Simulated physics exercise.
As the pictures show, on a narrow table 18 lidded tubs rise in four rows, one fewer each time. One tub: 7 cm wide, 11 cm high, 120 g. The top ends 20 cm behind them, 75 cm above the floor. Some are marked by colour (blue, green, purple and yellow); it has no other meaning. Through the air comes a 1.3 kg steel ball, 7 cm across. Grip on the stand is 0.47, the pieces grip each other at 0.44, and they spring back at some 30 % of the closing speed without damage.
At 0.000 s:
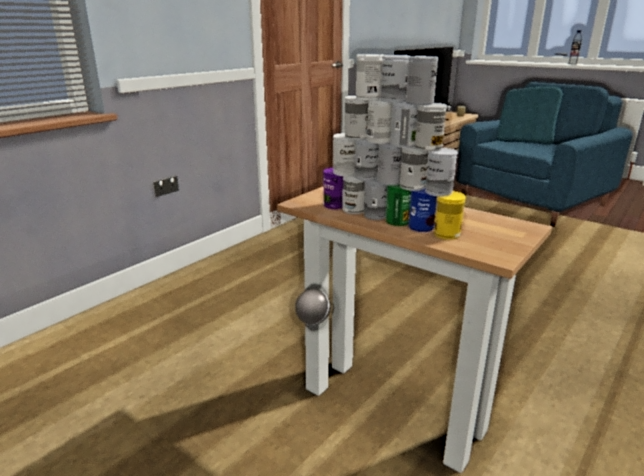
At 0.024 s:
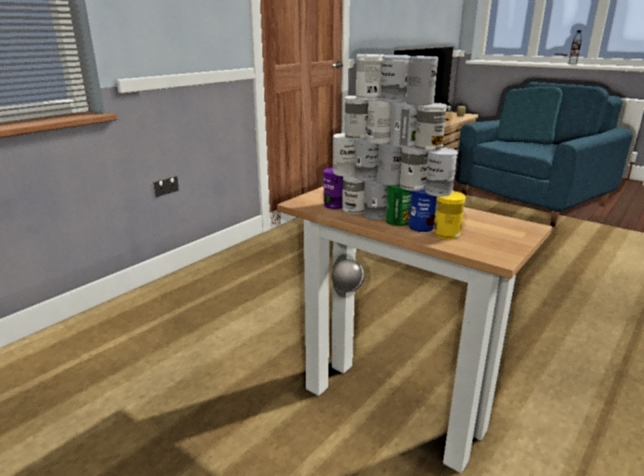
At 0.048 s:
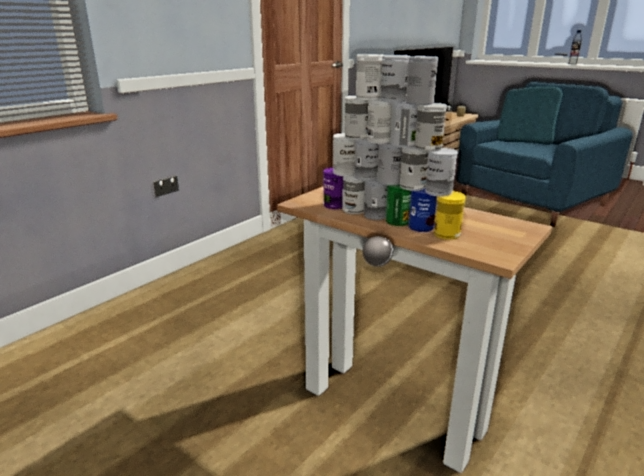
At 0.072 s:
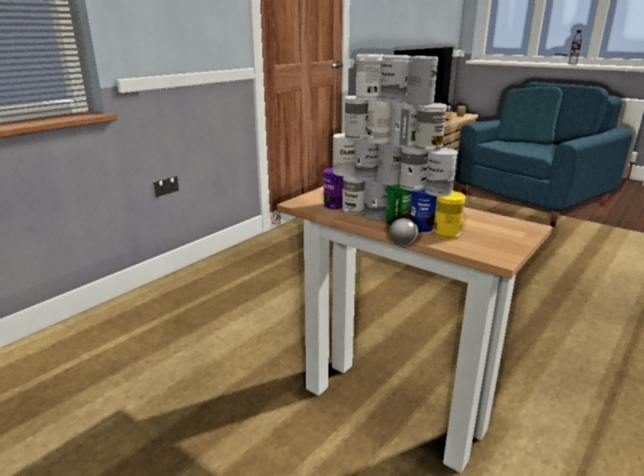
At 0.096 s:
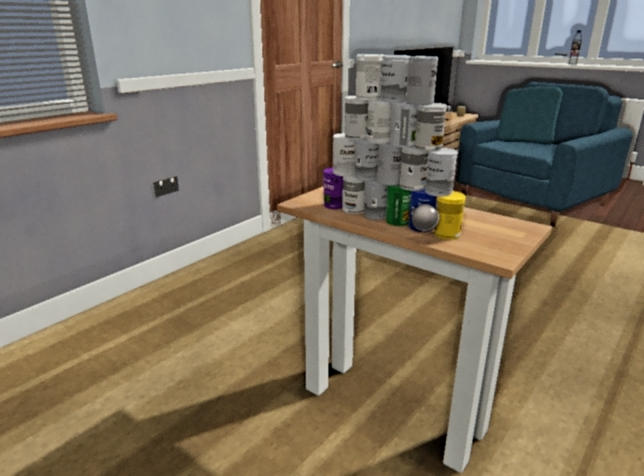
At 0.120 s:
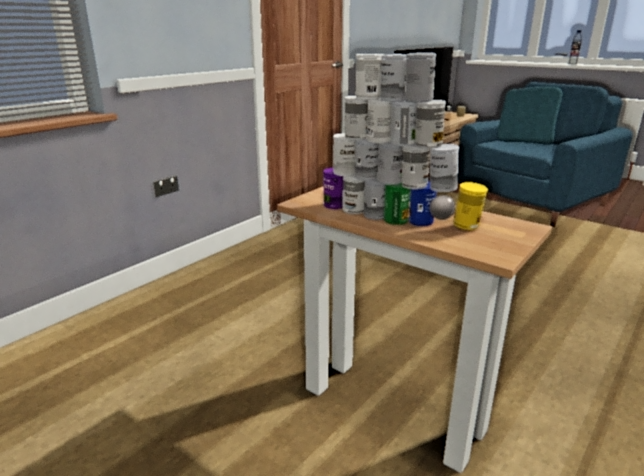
A steel ball flies through the air from in front of a narrow table's legs, rising rightward past the tabletop edge toward stacked tubs. It passes in front of the green and blue tubs, then strikes the yellow one, which shifts right and leans slightly while the stack behind is barely disturbed.
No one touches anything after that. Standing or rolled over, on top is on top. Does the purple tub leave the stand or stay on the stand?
That tub is still on top.
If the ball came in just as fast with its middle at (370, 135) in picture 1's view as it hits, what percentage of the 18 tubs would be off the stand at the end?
In that case 40 per cent.
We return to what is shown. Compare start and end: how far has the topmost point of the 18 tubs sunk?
Some 0 cm lower.
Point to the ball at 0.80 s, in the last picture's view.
Near (598, 231).
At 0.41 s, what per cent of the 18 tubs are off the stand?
10 per cent by then.
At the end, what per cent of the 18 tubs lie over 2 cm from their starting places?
Shifted: 45 per cent.
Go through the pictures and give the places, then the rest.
In the first picture (places mark the middle of the side facing us), ball (313, 307) 50 cm from contact, 4.9 m/s; purple tub (327, 191); blue tub (429, 213); green tub (390, 205); nothing disturbed.
Ball (348, 276) 39 cm from contact, 4.8 m/s; purple tub (327, 191), in the second picture.
Ball (378, 251) 27 cm from contact, 4.8 m/s; purple tub (327, 191), in the third picture.
Ball (403, 232) 16 cm from contact, 4.8 m/s; purple tub (327, 191), in the fourth picture.
Ball (425, 218) 43 mm from contact, 4.8 m/s; purple tub (327, 191), in the fifth picture.
Ball (443, 208) after contact, 3.8 m/s; purple tub (327, 191); yellow tub (467, 210) leaning 4°; steepest lean 5°, the tub at (438, 171); 3 disturbed, none off the stand, in the sixth picture.
After 0.41 s, ball still moving; 2 of the 18 tubs off the stand; purple tub shifted 11 mm; yellow tub leaning 58°, 29 cm lower.
After 0.80 s, ball still moving; 3 of the 18 tubs off the stand; purple tub shifted 11 mm; yellow tub leaning 74°, 72 cm lower.
After 1.41 s, ball still moving; 5 of the 18 tubs off the stand; purple tub shifted 12 mm; blue tub on its side.
By the end (1.7 s), ball rolling away; 5 of the 18 tubs off the stand; purple tub shifted 12 mm; blue tub on its side; yellow tub on its side. As the last picture would show them, middles, purple tub near (332, 188), blue tub near (228, 218).
